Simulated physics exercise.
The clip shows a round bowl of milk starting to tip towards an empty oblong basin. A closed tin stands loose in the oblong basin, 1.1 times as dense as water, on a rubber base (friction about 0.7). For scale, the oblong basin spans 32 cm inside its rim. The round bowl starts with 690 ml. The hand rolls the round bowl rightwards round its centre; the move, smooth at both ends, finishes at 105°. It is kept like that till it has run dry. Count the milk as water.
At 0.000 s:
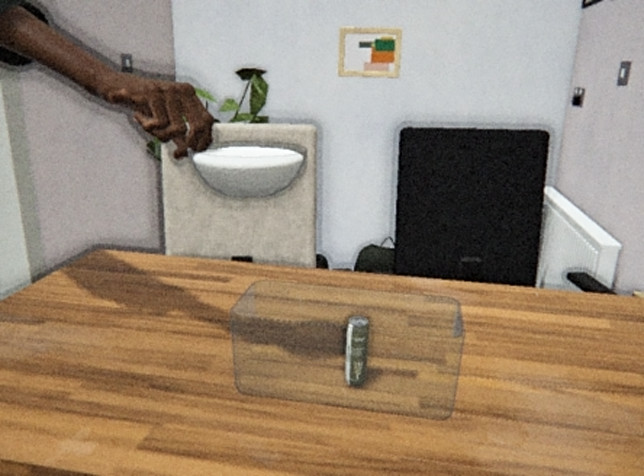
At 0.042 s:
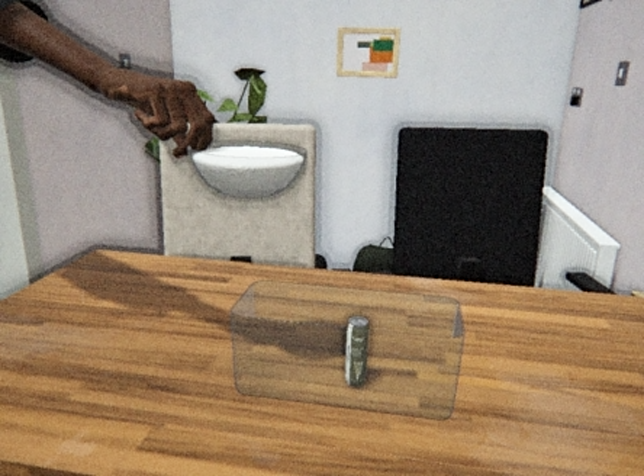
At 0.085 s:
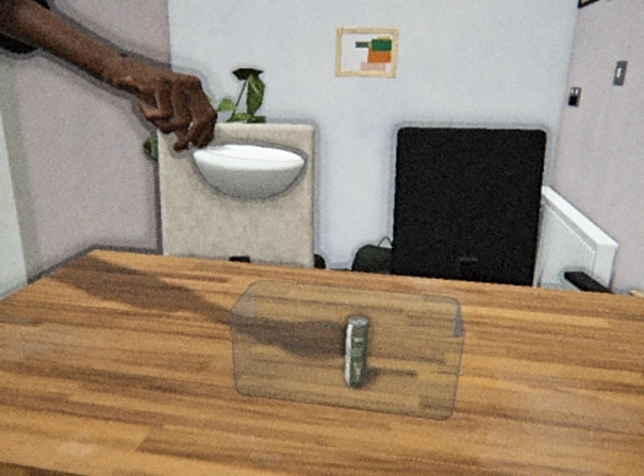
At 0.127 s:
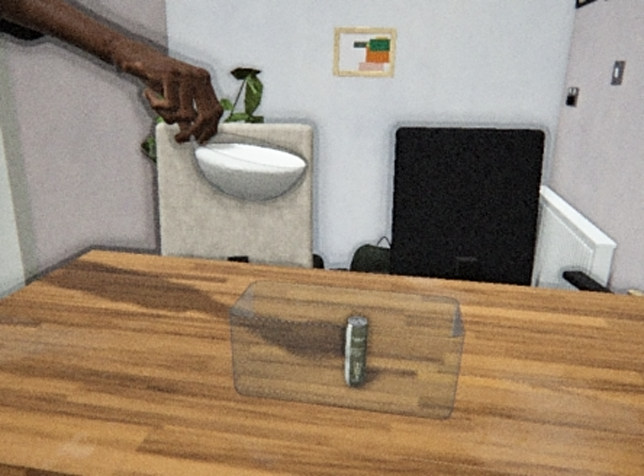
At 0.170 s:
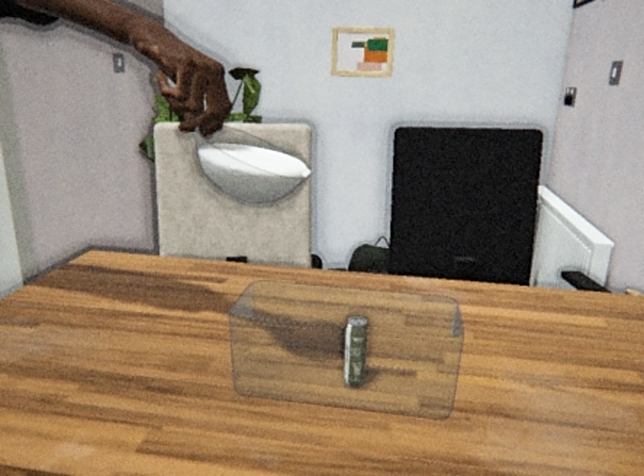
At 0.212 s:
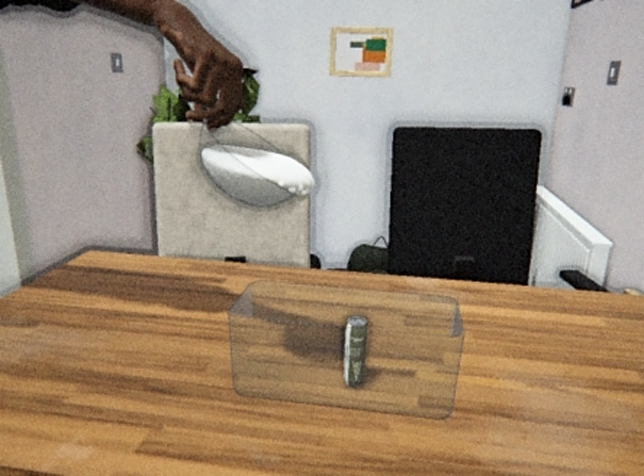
At the start, a hand holds a white-filled round bowl level, up and to the left of a clear oblong basin with a small upright tin inside, on a wooden table. The hand then rolls the bowl rightwards, slowly at first, until its right side is low and milk is over the edge.
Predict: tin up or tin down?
It falls.
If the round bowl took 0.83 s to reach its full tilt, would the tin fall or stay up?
The tin keeps standing.
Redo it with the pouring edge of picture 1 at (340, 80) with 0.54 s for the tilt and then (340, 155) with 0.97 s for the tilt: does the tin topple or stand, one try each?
First it remains upright; then it remains upright.
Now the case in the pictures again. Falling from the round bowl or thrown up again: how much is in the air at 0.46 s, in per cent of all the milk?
Some 58 per cent.
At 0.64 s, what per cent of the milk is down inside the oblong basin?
Some 94 per cent.
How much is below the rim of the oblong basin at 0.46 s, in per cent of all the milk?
Some 38 per cent.
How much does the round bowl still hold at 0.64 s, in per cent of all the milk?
Near 0 in a hundred.
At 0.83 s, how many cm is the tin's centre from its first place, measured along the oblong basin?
Some 4 cm.
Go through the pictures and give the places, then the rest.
Tilt 0°; pouring edge (306, 153); surface from (199, 153) to (303, 158); the oblong basin's rim runs from (243, 297) to (461, 318); the tin's top is at (358, 324), in the first frame.
Tilt 2°; pouring edge (306, 154); surface from (199, 151) to (303, 159), in the second frame.
Tilt 6°; pouring edge (307, 159); surface from (199, 149) to (304, 161), in the third frame.
Tilt 14°; pouring edge (307, 167); surface from (201, 146) to (305, 164), in the fourth frame.
Tilt 24°; pouring edge (306, 178); surface from (205, 146) to (304, 170); 3 per cent is over the edge, in the fifth frame.
Tilt 35°; pouring edge (303, 189); surface from (207, 148) to (289, 169); 10 per cent is over the edge, in the sixth frame.
After 0.46 s the tilt is 99° and 3 per cent is still to pour; the tin stands where it began.
After 0.64 s the tilt is 105° and 0 per cent is still to pour; the tin leans 10°.
After 0.83 s the tilt is 105° and 0 per cent is still to pour; the tin leans 27°.
After 1.04 s the tilt is 105° and 0 per cent is still to pour; the tin lies on its side.
In the end the tin lies on its side.
